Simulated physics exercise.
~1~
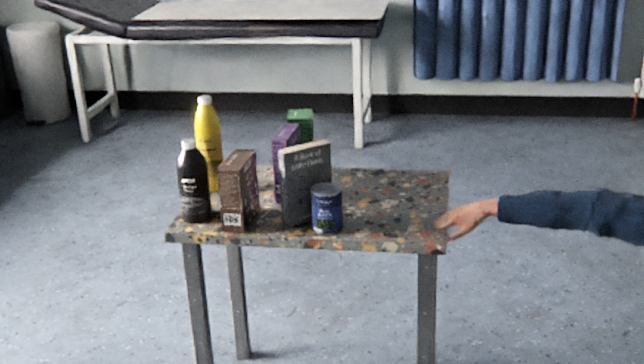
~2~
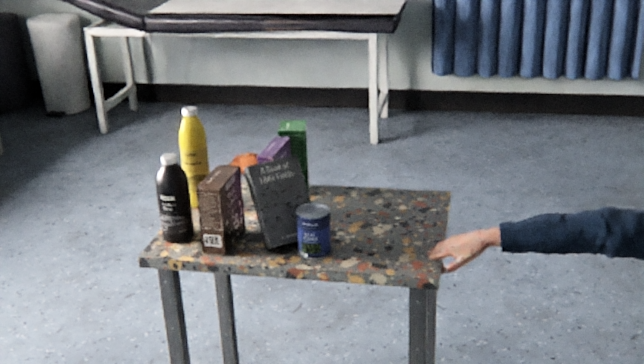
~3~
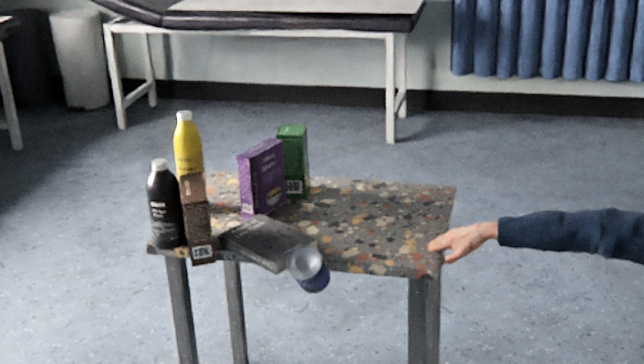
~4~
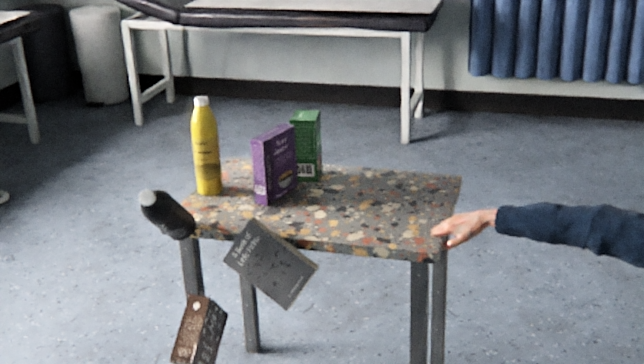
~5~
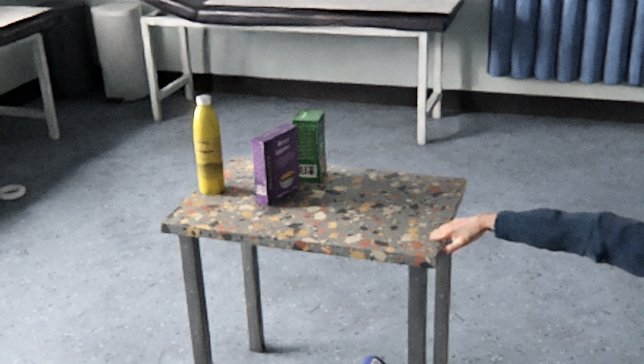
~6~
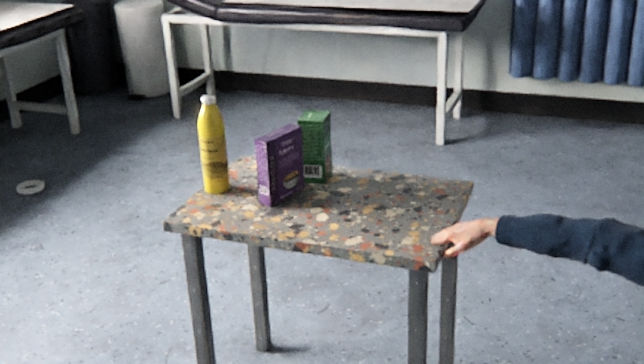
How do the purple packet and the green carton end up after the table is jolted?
Both the purple packet and the green carton stay upright on the table.
